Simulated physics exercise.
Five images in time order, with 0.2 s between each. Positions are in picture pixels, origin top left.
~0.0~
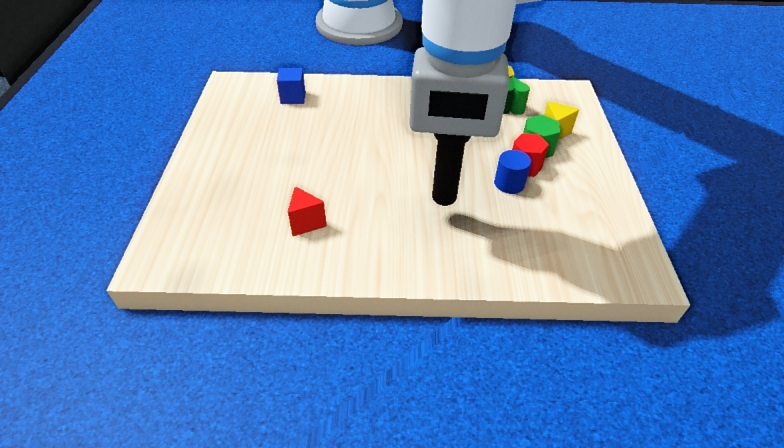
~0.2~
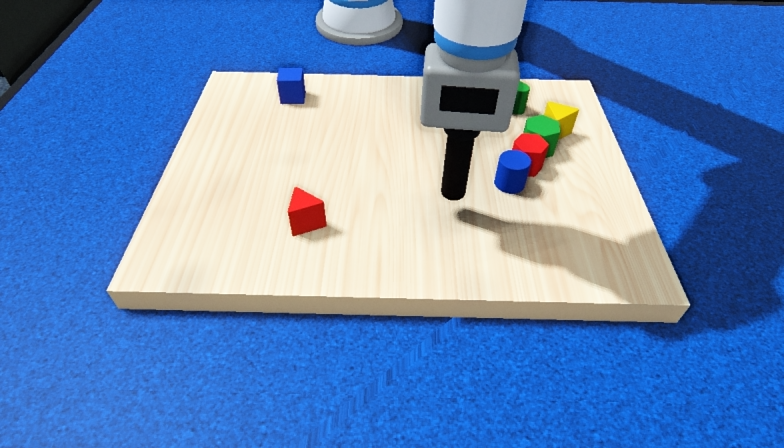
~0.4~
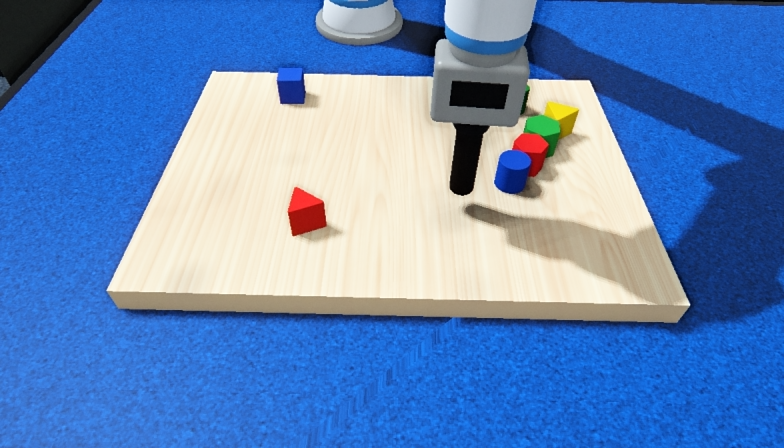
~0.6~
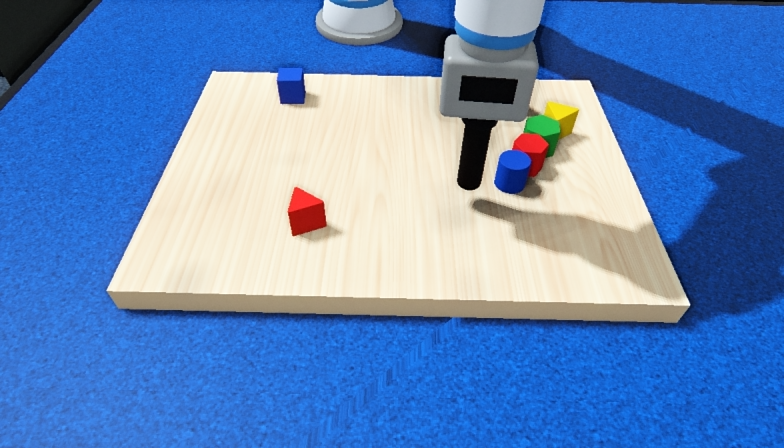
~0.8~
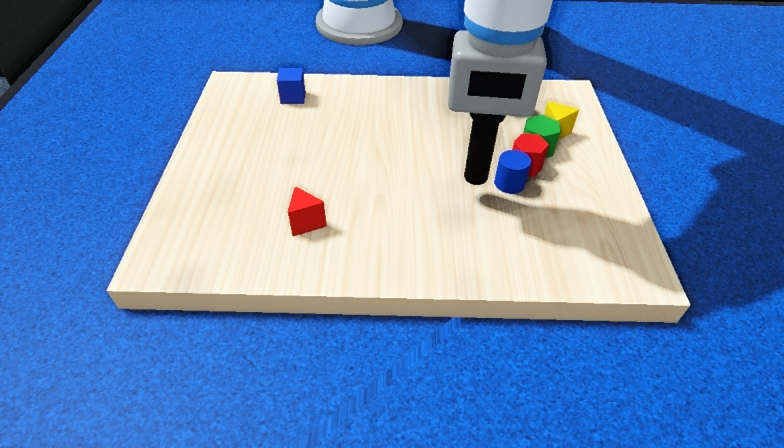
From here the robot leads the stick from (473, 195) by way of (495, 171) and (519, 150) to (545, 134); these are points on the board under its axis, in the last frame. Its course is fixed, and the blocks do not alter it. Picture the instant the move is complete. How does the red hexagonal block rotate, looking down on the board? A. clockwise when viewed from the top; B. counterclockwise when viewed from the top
(B)
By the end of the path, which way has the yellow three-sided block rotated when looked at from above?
Seen from above, its turn is counter-clockwise.
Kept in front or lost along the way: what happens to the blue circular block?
It is off to the side or behind.
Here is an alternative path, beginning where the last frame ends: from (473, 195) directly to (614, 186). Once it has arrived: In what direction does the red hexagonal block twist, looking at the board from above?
From overhead, anticlockwise.
On the path given first. One third of the way, stick (499, 154); blue circular block (524, 158); red hexagonal block (541, 144), turned 30° anticlockwise.
Two thirds of the way, stick (524, 133); blue circular block (524, 158); red hexagonal block (541, 144), turned 30° anticlockwise; green hexagonal block (553, 122); yellow three-sided block (566, 108), turned 20° anticlockwise.
At the end, stick (550, 117); blue circular block (524, 158); red hexagonal block (541, 144), turned 30° anticlockwise; green hexagonal block (578, 117), turned 75° clockwise; yellow three-sided block (586, 103), turned 65° anticlockwise.
